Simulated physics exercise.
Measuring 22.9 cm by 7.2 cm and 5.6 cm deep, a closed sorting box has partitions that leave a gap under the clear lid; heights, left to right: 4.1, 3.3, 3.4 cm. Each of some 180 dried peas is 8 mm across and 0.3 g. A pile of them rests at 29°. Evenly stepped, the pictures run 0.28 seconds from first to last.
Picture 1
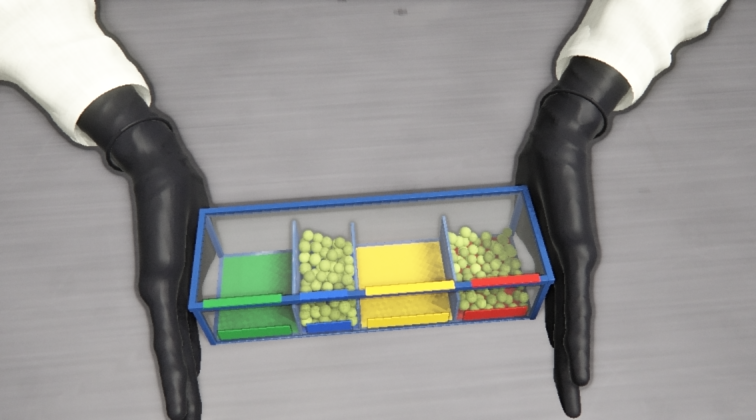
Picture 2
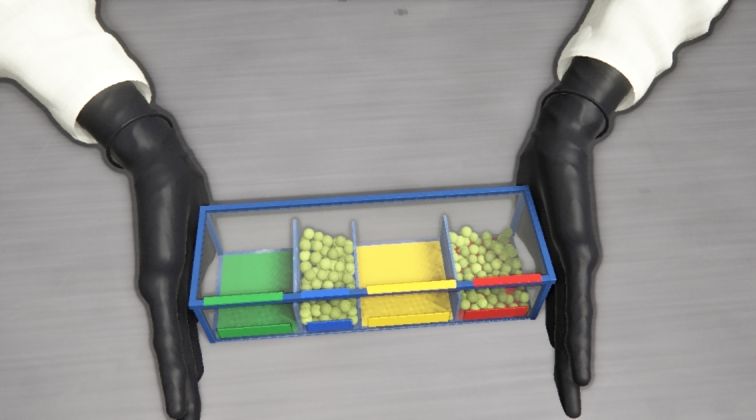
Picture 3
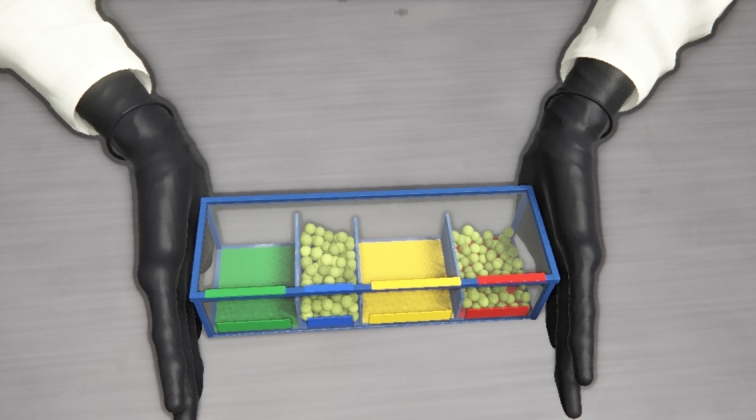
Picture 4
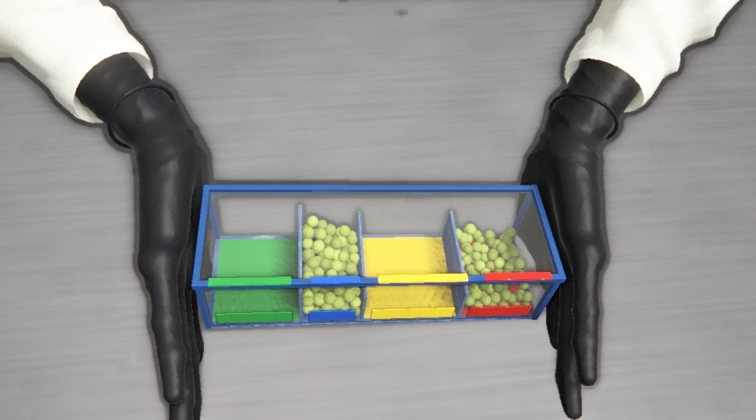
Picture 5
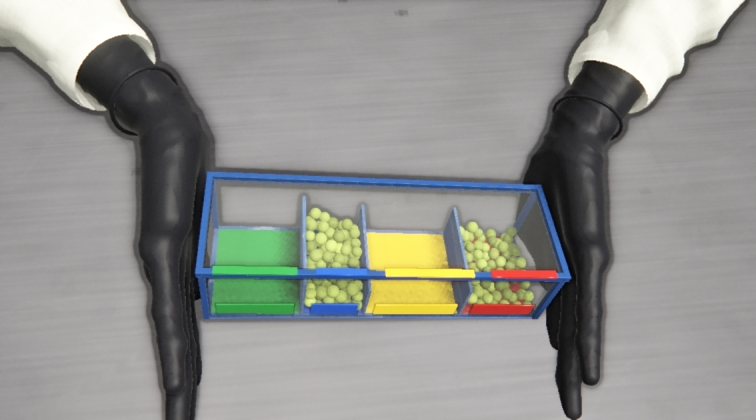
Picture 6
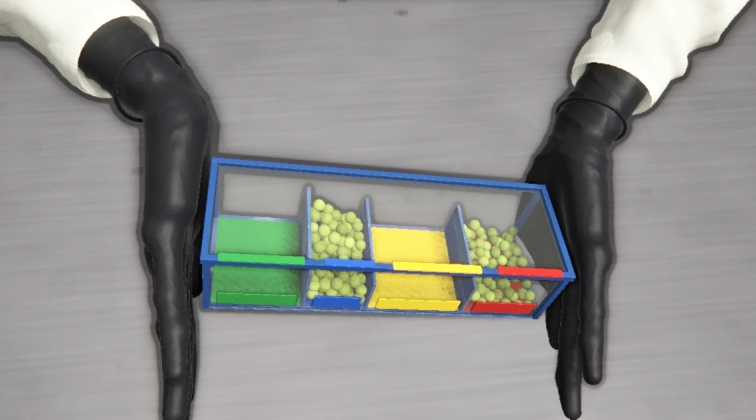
Clear-lidded sorting box of dried peas between two black-gloved hands, tilting gradually as its left end rises, peas staying in the blue and red sections.
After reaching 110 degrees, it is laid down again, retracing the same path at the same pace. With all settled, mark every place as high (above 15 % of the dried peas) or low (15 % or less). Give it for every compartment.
Red compartment: High; blue compartment: Low; green compartment: Low; yellow compartment: Low.
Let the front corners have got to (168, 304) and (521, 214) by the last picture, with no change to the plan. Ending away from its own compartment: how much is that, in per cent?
In that case some 65 per cent.
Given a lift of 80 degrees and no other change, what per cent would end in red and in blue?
Red: 50, blue: 45 (per cent).
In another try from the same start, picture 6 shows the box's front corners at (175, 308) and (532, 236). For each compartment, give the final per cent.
Final per cent - red: 0; blue: 55; green: 45; yellow: 0.
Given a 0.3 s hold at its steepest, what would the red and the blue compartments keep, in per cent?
Then red keeps 100% and blue keeps 0%.
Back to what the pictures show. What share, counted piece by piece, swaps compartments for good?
It works out to about 55 per cent.
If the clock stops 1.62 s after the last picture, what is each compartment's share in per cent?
Red = 60, blue = 30, green = 0, yellow = 15 (per cent).
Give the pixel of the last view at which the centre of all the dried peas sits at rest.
About (495, 264).
Then, 1.62 s after the last picture, tilt 110 degrees; red 60 %, blue 30 %, yellow 15 %.
Then, 2.70 s after the last picture, tilt 51 degrees; red 100 %.
Then, 3.76 s after the last picture, tilt 0 degrees; red 100 %.
In the end, red 100 %, blue 0 %, green 0 %, yellow 0 %.
